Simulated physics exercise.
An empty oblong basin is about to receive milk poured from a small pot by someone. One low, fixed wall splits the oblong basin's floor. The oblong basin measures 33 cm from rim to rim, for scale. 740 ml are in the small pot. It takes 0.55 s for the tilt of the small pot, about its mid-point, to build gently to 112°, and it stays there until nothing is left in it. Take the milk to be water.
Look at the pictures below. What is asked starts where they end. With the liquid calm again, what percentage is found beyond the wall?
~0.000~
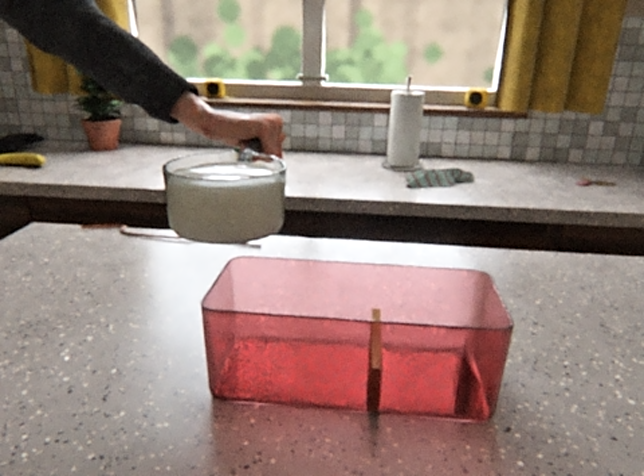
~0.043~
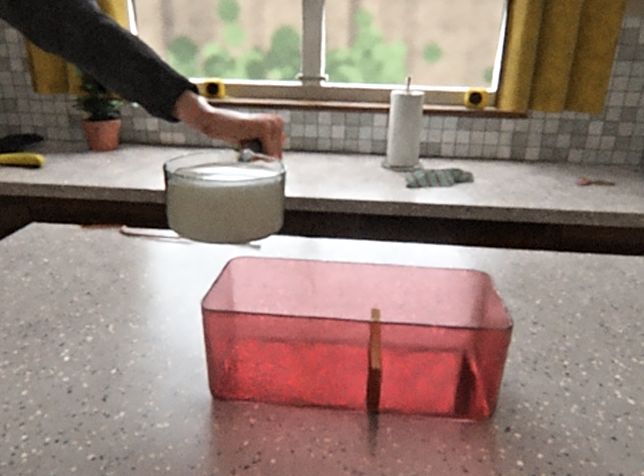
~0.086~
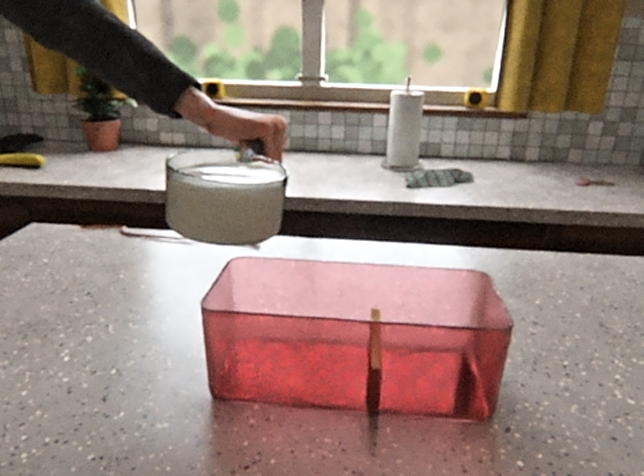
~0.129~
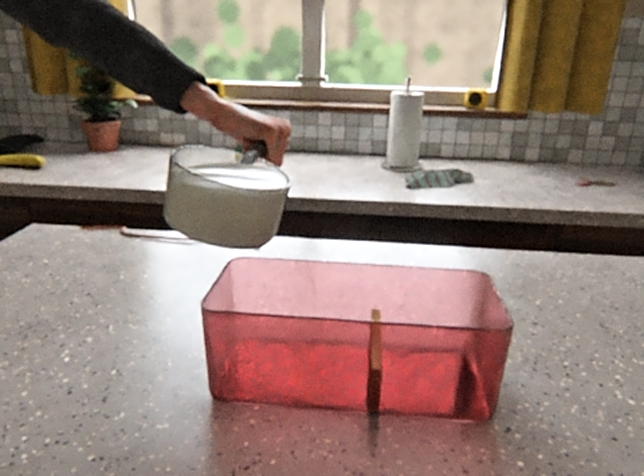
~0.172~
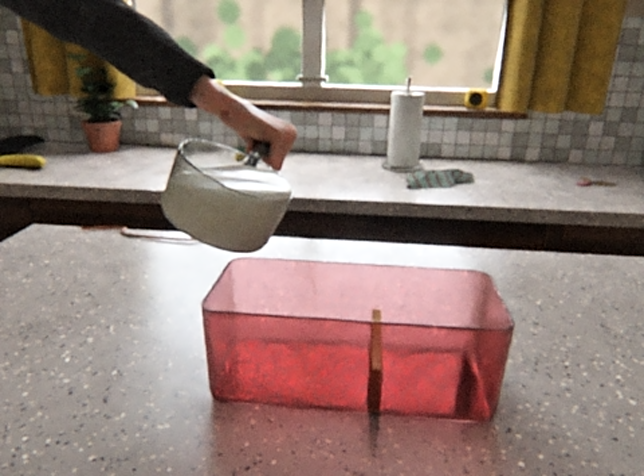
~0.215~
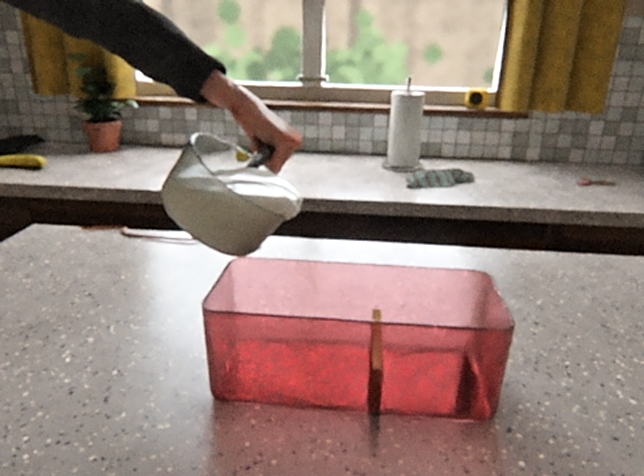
Beyond the wall there is roughly 10 percent.
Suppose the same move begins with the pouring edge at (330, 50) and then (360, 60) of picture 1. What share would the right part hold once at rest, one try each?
It comes to 45 per cent, and then 70 per cent.
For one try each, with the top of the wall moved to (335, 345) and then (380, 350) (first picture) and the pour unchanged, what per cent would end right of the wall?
Roughly 35 per cent, then 20 per cent.
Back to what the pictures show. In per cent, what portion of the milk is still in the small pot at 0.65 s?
Near 3 percent, more or less.
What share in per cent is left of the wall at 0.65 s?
Reading: Approx. 82 per cent.
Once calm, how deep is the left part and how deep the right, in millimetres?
Roughly 24 mm on the left side and 4 mm on the right side.
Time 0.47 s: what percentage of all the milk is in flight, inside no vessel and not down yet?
I'd put it at about 28 percent.
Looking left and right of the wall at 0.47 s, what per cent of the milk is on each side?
Around 52 percent on the left and 0 on the right.
By 0.47 s the tilt is 106° and 19 per cent is still to pour, 52 is left of the wall and 0 right of it.
By 0.65 s the tilt is 112° and 3 per cent is still to pour, 82 is left of the wall and 2 right of it.
By 0.84 s the tilt is 112° and 0 per cent is still to pour, 86 is left of the wall and 10 right of it.
By 1.05 s the tilt is 112° and 0 per cent is still to pour, 86 is left of the wall and 10 right of it.
At rest 86 per cent lies left of the wall, 10 right of it and 4 outside.
